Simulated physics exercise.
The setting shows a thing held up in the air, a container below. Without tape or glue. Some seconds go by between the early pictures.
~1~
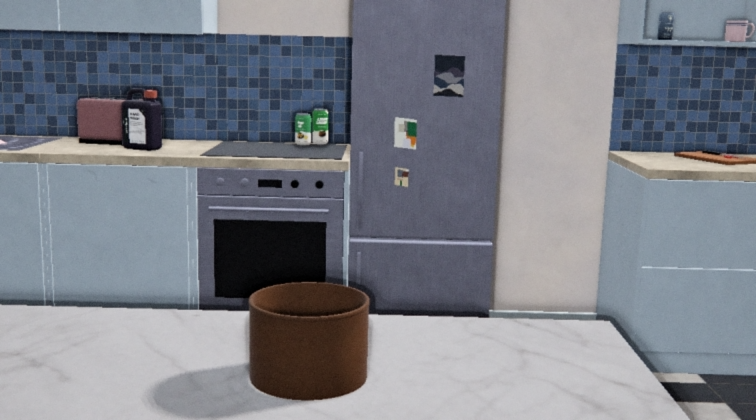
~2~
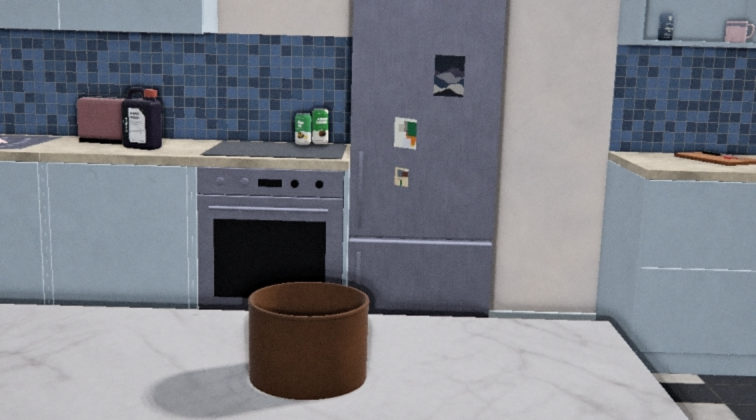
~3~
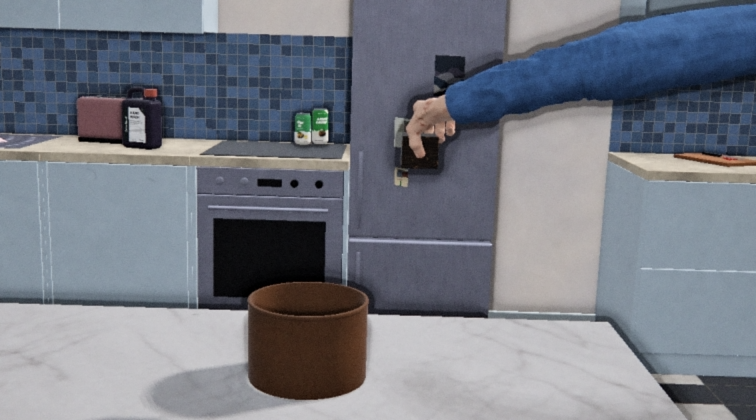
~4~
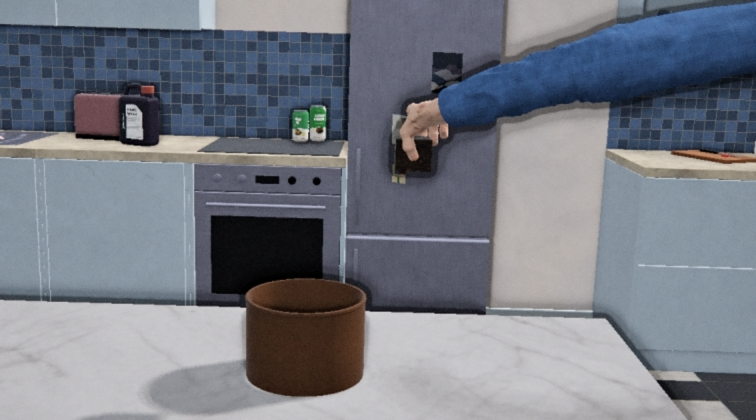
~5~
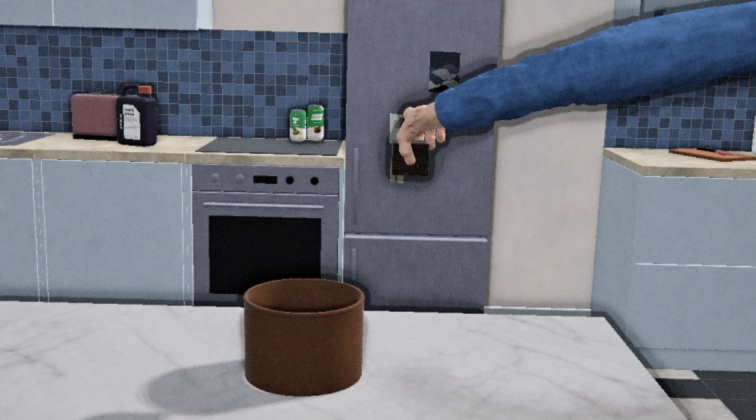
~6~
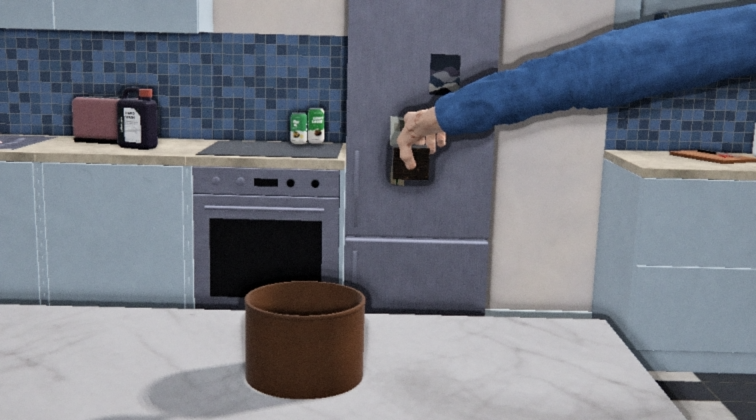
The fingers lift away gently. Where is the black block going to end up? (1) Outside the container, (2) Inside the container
The answer is 1.
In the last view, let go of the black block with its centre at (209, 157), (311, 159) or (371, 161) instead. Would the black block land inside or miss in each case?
As it turns out, it does not get in the first time, enters the mouth the next time and does not get in the last time.
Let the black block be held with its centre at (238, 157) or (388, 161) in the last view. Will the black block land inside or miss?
In that order, it falls beside it; lands outside.
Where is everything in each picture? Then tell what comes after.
The first frame shows pot (309, 338).
The second frame shows pot (309, 338).
The third frame shows still on the way; black block (419, 151); pot (308, 338).
The fourth frame shows still on the way; black block (413, 154); pot (306, 334).
The fifth frame shows still on the way; black block (410, 157); pot (304, 334).
The sixth frame shows in place, still held; black block (411, 162); pot (305, 337).
Then, 0.16 s later than the last frame, black block shifted about its own width near (409, 201).
Then, 0.24 s later than the last frame, black block dropping near (407, 269).
Then, 0.32 s later than the last frame, black block dropping near (404, 366).
When it is over, the black block falls beside it, near (404, 364).
